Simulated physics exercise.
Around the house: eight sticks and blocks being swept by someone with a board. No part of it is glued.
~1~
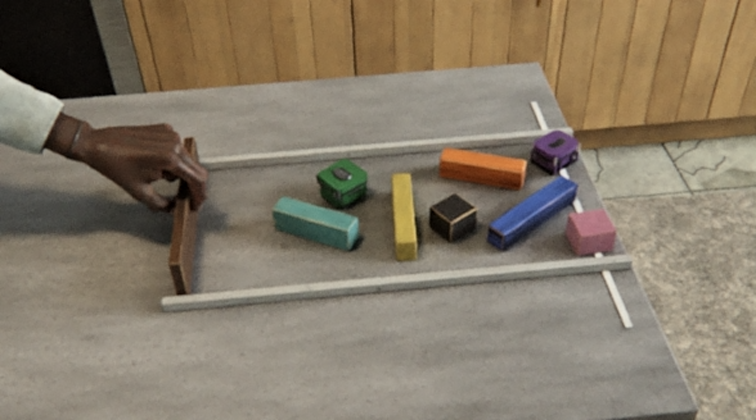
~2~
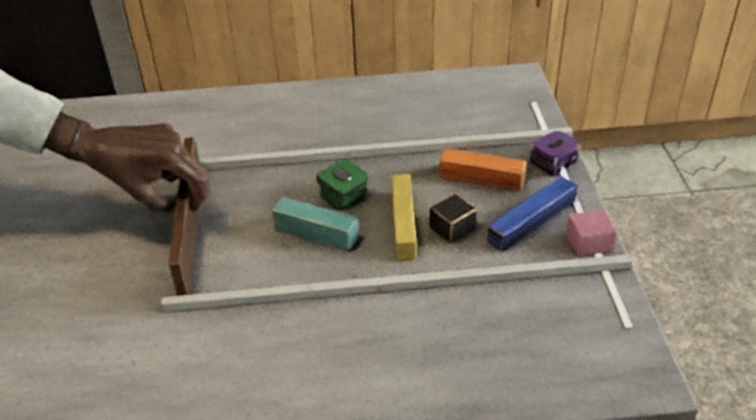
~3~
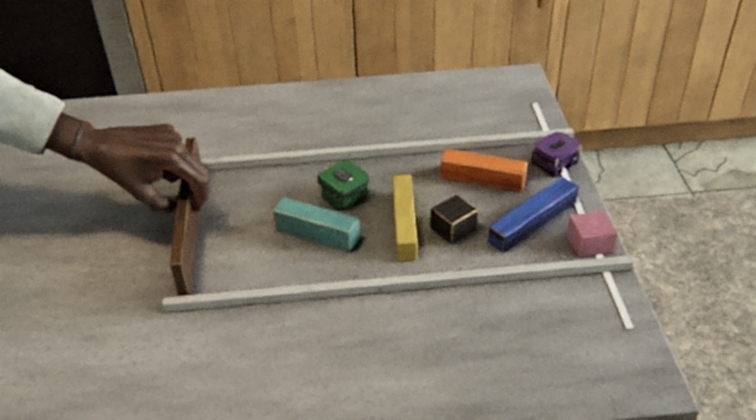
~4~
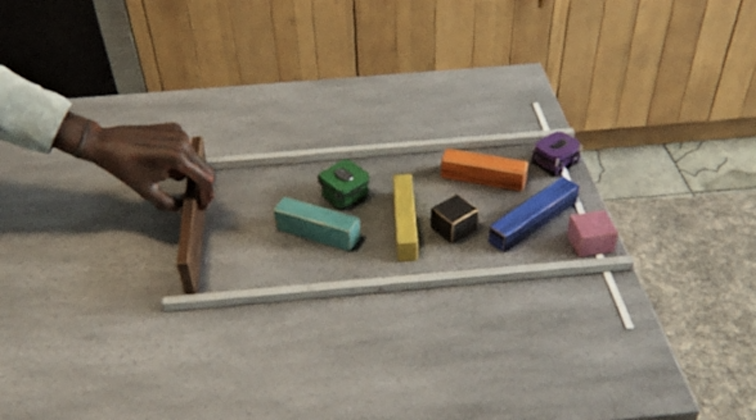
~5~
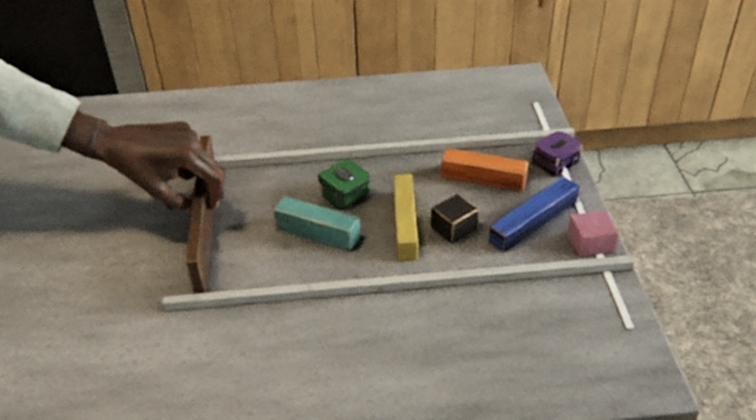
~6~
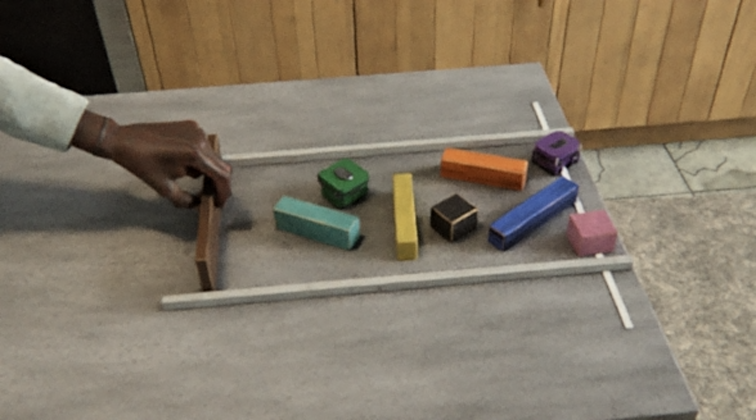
On a gray tabletop in front of wooden cabinets, a hand holds a brown board upright at the left, near colorful sticks and blocks lying between two pale rails. The board stays nearly still at first, then the hand slides it a short way right, while the pieces stay in place.
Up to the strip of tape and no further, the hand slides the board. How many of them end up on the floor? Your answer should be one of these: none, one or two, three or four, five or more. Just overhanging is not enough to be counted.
The count is five or more.
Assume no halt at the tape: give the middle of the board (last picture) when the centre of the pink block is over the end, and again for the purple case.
At (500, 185) for the pink block; at (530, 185) for the purple case.
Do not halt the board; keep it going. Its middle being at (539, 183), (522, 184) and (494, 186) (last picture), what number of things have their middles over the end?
4; 2; 0.
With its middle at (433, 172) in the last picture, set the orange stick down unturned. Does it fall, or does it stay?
That orange stick heads down.
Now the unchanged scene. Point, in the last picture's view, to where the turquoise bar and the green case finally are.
Positions - first (598, 212), then (589, 170).
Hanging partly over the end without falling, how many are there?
1.
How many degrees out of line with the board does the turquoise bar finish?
Roughly 0° out of line.
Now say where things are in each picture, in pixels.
In the first frame, pink block (591, 232); purple case (555, 153); blue stick (533, 212); board (187, 213); tape (574, 198).
In the second frame, purple case (555, 153); orange stick (482, 169).
In the third frame, blue stick (534, 214); black block (454, 219).
In the fourth frame, pink block (592, 233); board (195, 212).
In the fifth frame, purple case (557, 153); turquoise bar (317, 224).
In the sixth frame, pink block (592, 233); purple case (556, 153); blue stick (534, 213); board (211, 210); tape (575, 198).
Early on, none off yet; pink block at rest near (592, 233); purple case at rest near (556, 153); blue stick at rest near (534, 213).
A while later, none off yet; pink block moving near (600, 235); purple case at rest near (556, 153); blue stick travelled a little near (566, 222).
Finally, the number that fall off is five or more; lost, yellow bar, black block, orange stick, blue stick, purple case and pink block.
